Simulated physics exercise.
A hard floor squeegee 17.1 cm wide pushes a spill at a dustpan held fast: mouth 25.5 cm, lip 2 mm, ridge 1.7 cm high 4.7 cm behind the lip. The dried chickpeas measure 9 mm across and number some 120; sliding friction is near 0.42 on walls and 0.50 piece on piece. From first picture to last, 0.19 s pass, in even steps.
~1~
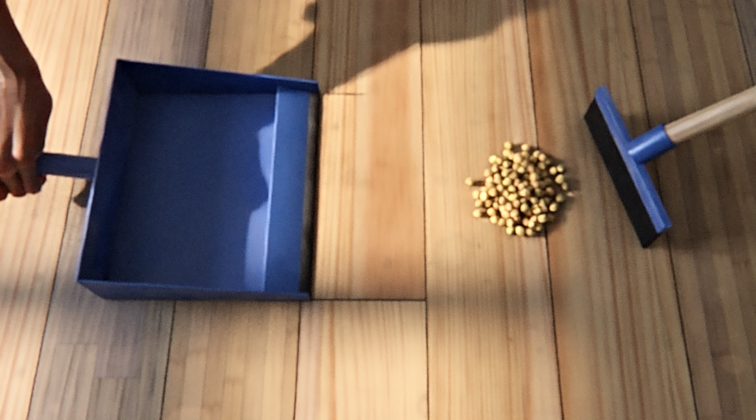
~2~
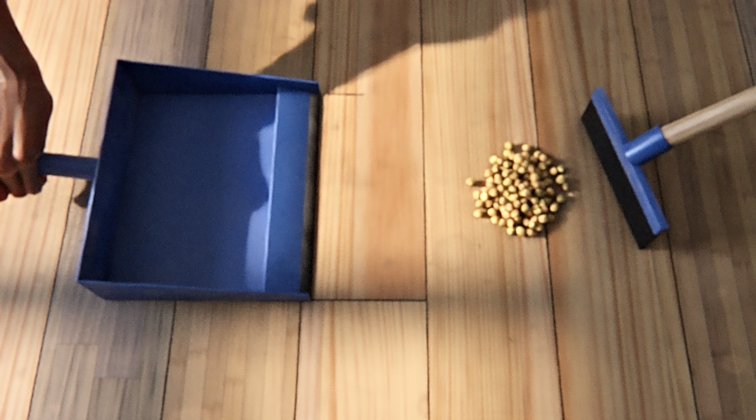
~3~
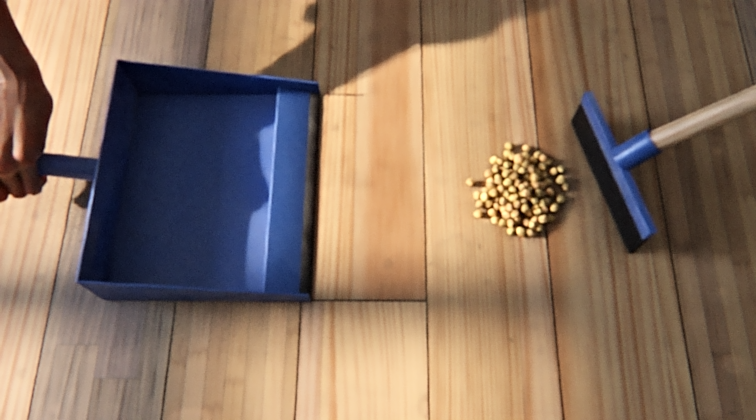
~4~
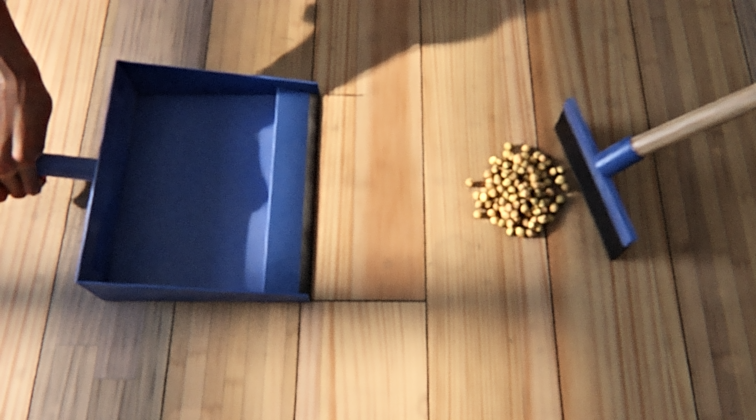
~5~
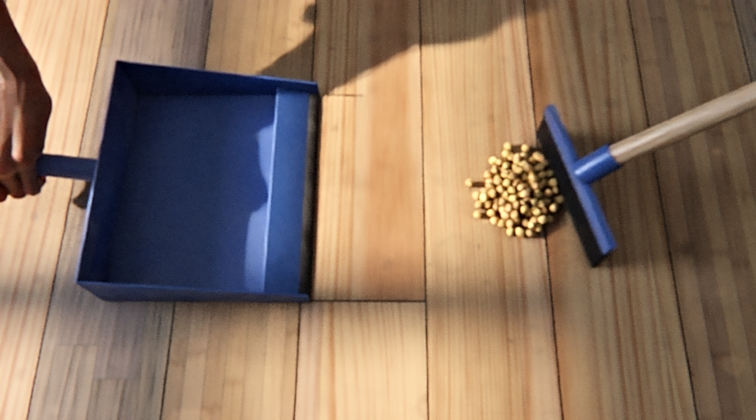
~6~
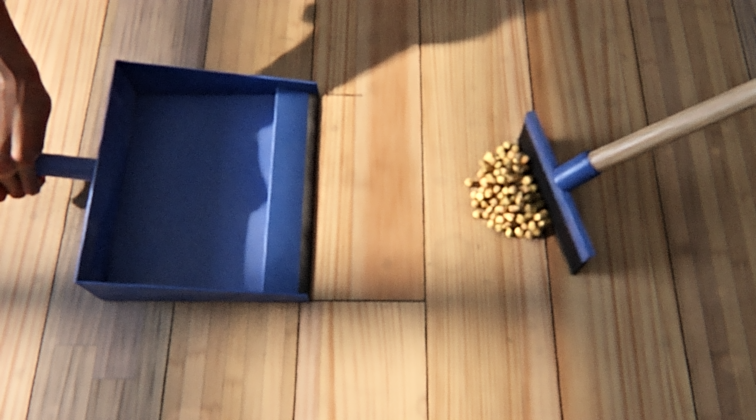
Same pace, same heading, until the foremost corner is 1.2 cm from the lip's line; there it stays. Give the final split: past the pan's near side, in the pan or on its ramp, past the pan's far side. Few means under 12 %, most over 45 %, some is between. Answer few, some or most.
Past the pan's near side: Some; in the pan or on its ramp: Some; past the pan's far side: Few.
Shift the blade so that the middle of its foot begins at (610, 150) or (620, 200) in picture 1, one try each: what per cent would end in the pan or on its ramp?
Some 15 and 15 per cent.
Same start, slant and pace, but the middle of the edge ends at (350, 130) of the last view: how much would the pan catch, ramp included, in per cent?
Some 0 per cent.
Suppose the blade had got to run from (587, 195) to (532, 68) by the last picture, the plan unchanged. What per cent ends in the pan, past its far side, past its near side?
Pan 0, far 5, near 0.
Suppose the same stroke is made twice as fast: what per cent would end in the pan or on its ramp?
It would be near 30 per cent.
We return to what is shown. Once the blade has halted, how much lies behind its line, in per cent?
About 20 per cent.
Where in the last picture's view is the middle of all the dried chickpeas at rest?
At about (316, 260).
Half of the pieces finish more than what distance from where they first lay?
Roughly 24 cm.
Then, 0.20 s after the last picture, middle of the blade 15 cm from the lip; 0 % over the lip, far side 0 %, near side 0 %.
Then, 0.33 s after the last picture, middle of the blade 7 cm from the lip; 0 % over the lip, far side 0 %, near side 10 %.
Then, 0.59 s after the last picture, middle of the blade 4 cm from the lip; 20 % over the lip, far side 0 %, near side 25 %.
In the end, near side 25 %, pan 15 %, far side 0 %, in front of the lip or behind the blade 60 %.
